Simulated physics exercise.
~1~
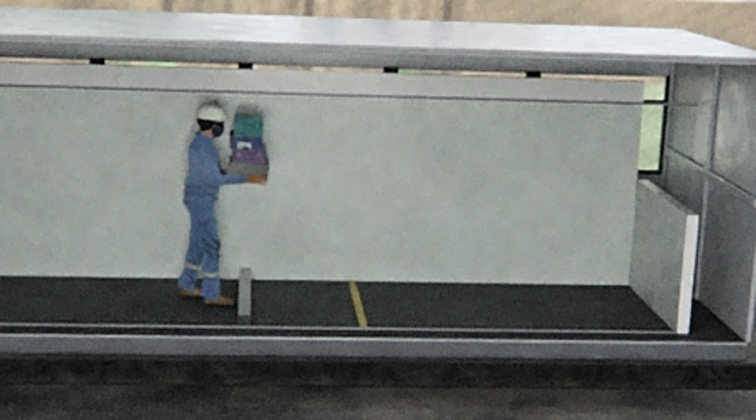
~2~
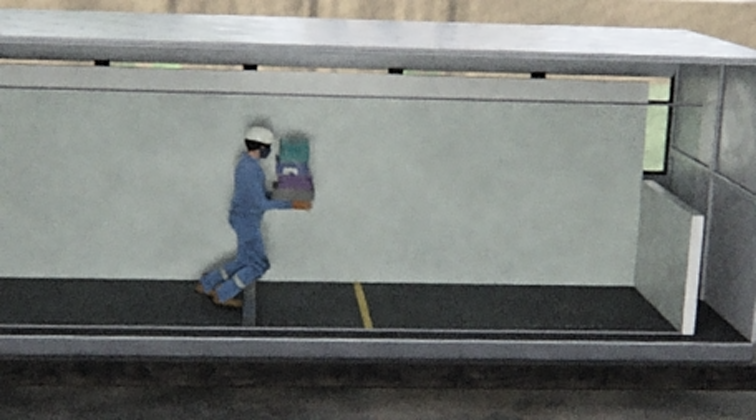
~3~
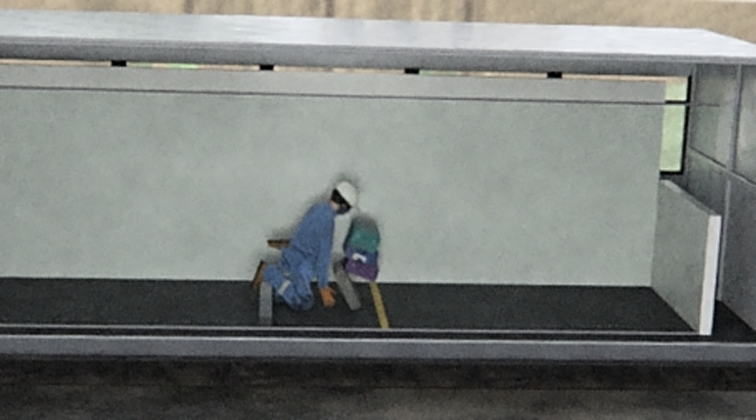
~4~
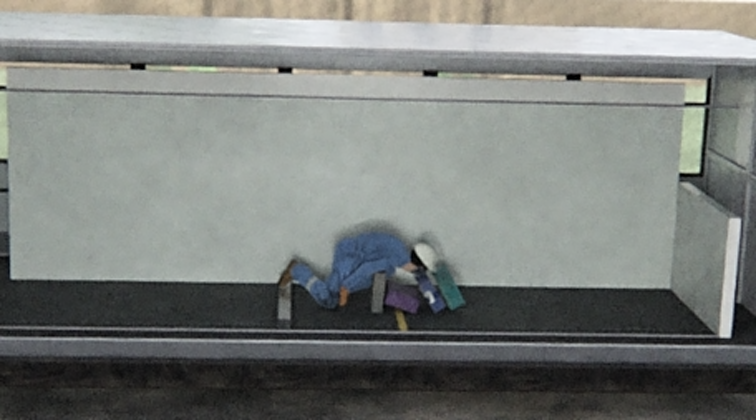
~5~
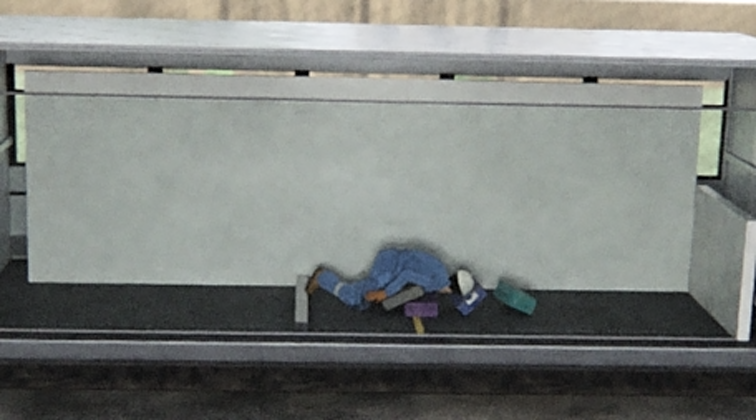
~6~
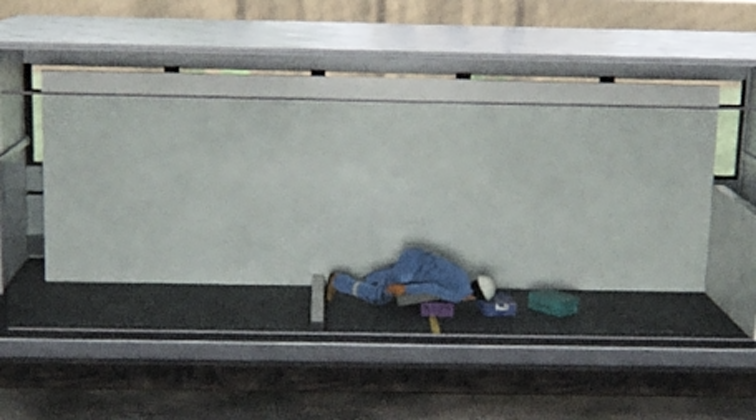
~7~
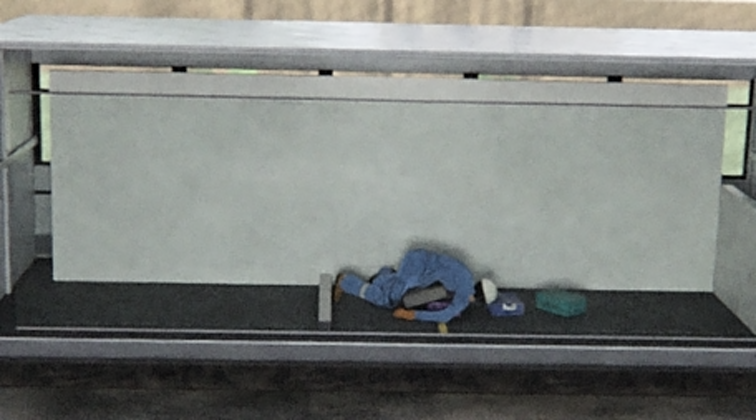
In a tram, a worker in blue with a white helmet carried stacked boxes to the right, pitched forward over a low rail and crumpled face down, the blue and teal boxes tumbling past the yellow line while the grey parcel stopped short.
